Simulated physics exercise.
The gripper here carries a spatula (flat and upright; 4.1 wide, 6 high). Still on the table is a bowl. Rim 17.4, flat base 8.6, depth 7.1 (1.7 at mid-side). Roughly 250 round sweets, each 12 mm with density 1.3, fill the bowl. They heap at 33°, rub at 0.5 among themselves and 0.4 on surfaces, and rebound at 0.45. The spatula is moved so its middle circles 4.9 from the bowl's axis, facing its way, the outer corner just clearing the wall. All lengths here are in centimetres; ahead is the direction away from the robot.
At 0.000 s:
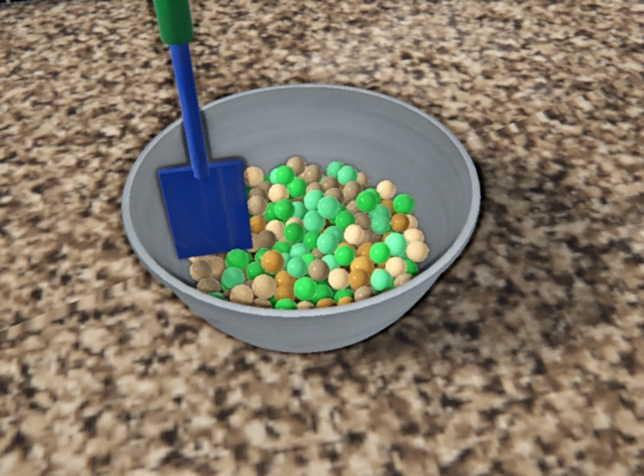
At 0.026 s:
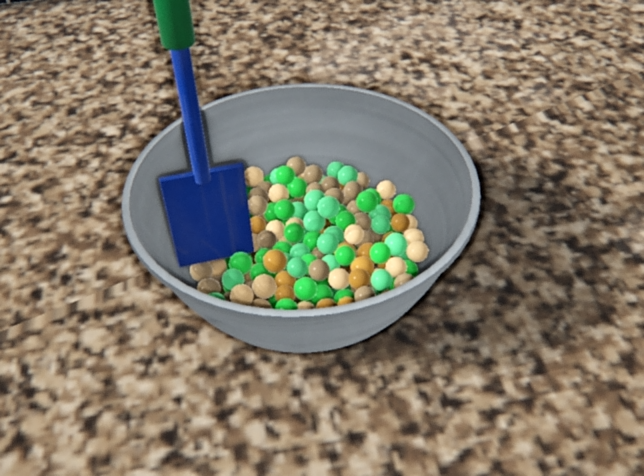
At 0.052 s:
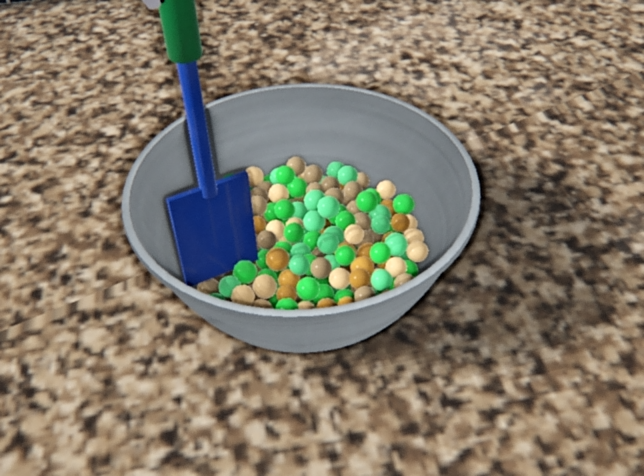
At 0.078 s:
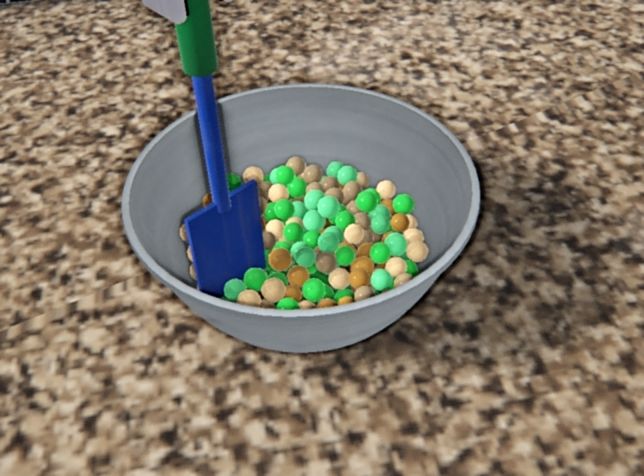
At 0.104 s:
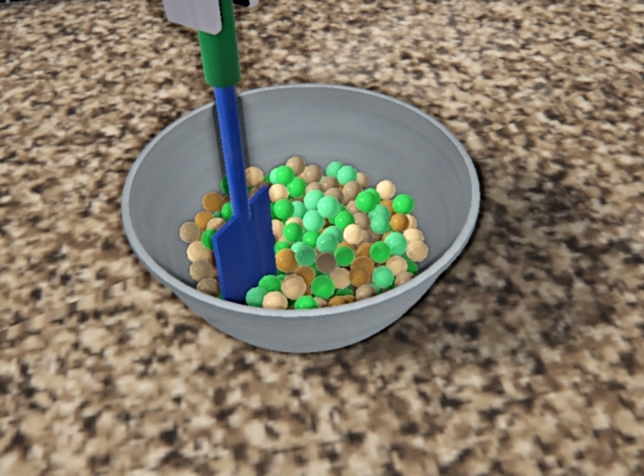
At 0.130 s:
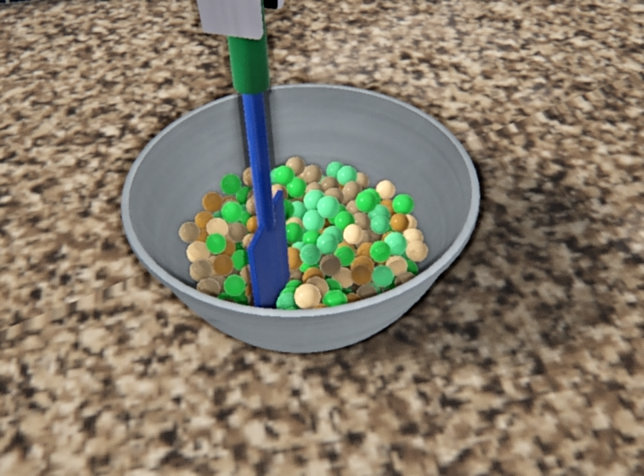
The clip opens on a gray bowl of green, tan, and brown balls on a speckled surface, with a green-handled blue spatula at its left side. The gripper barely moves the spatula at first, then sweeps it rightward through the near-left balls while turning its blade nearly edge-on.
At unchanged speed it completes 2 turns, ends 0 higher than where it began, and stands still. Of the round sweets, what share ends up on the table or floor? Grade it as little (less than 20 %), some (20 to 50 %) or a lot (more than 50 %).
Grade: Little, less than 20 %.
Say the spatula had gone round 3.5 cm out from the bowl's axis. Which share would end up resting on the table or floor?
Roughly 5 percent, I'd expect.
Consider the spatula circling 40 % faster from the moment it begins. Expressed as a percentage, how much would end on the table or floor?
Then roughly 25 per cent.
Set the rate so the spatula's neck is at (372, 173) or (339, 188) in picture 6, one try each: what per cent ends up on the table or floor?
Roughly 35 and 30 percent, in that order.
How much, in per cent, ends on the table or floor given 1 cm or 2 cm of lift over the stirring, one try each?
First try about 5 per cent, second about 0 per cent.
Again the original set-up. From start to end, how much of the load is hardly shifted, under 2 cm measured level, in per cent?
Roughly 15 percent of the load.
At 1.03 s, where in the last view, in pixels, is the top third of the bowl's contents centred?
Estimated centre: (321, 158).
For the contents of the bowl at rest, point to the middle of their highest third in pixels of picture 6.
I'd say close to (252, 284).
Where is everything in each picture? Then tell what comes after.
Spatula neck at (196, 142), 0° round; upper third of the load around (313, 230), from x 190 to 415, top at y 165; 250 in the bowl, in the first frame.
Spatula neck at (197, 147), 5° round; upper third of the load around (313, 230), from x 190 to 420, top at y 165, in the second frame.
Spatula neck at (204, 161), 18° round; upper third of the load around (313, 232), from x 190 to 415, top at y 165, in the third frame.
Spatula neck at (218, 175), 33° round; upper third of the load around (313, 232), from x 190 to 415, top at y 165, in the fourth frame.
Spatula neck at (238, 186), 48° round; upper third of the load around (314, 233), from x 190 to 415, top at y 165, in the fifth frame.
Spatula neck at (263, 193), 63° round; upper third of the load around (315, 233), from x 190 to 415, top at y 165; 250 in the bowl, in the sixth frame.
By 0.58 s, 321° round, highest piece 9 above the table; 244 in the bowl, 3 on the table or floor, 3 in flight or on the tool.
By 1.03 s, 219° round, highest piece 8 above the table; 237 in the bowl, 10 on the table or floor, 3 in flight or on the tool.
By 1.45 s, 0° round, highest piece 6 above the table; 223 in the bowl, 27 on the table or floor.
By 2.15 s, 0° round, highest piece 6 above the table; 223 in the bowl, 27 on the table or floor.
Final count, 223 in the bowl, 27 on the table or floor. That is 11 % on the table or floor.
